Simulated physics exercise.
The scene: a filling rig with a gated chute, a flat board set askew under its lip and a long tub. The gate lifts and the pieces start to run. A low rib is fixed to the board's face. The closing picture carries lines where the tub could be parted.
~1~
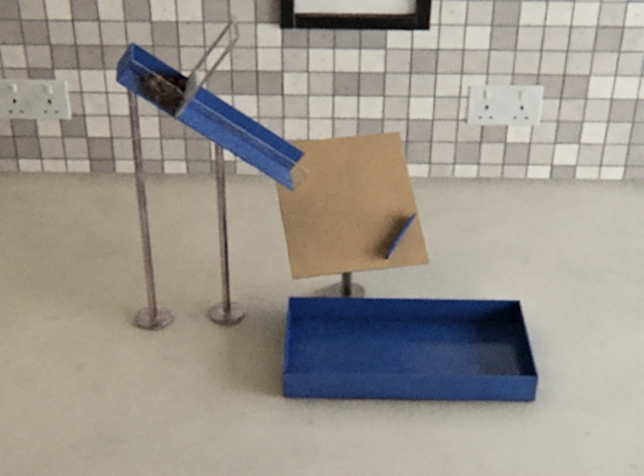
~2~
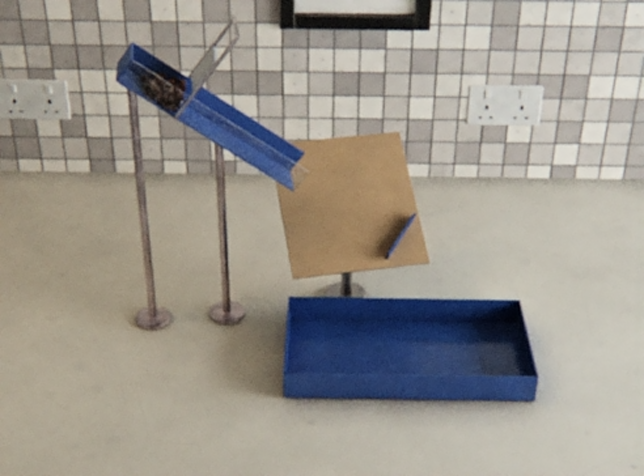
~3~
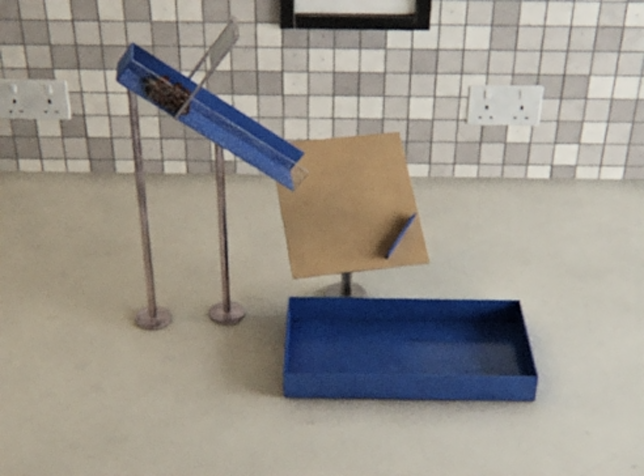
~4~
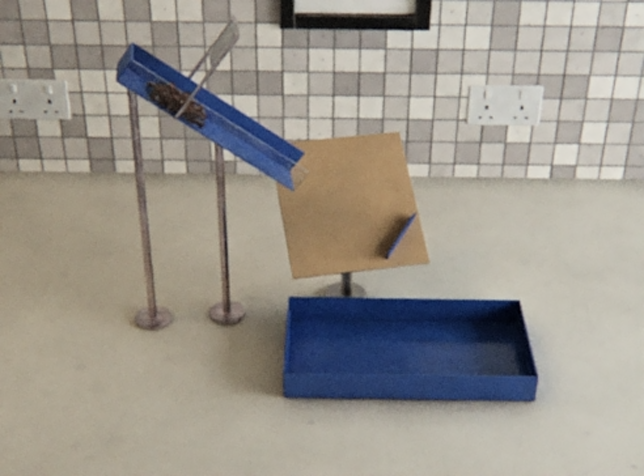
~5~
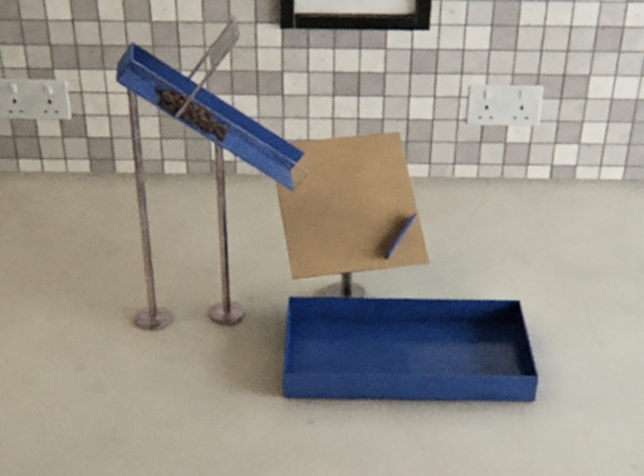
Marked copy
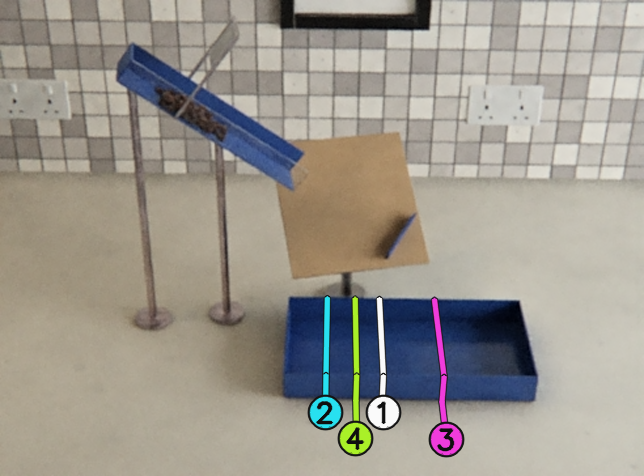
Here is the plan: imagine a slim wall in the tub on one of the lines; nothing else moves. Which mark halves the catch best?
1.
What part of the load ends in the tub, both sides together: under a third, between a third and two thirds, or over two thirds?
About that: Over two thirds.
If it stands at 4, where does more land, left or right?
The right side.
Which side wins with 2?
Right.
On the marked copy, line 1 crosses the front rim at (383, 375); line 2 crosses the front rim at (325, 374); line 3 crosses the front rim at (444, 375); line 4 crosses the front rim at (356, 374).
With 1, of what is caught, about a third on the left of the divider, about two thirds on the right.
With 2, of what is caught, none on the left of the divider, all on the right.
With 3, of what is caught, nearly all on the left of the divider, a stray few on the right.
With 4, of what is caught, a stray few on the left of the divider, nearly all on the right.
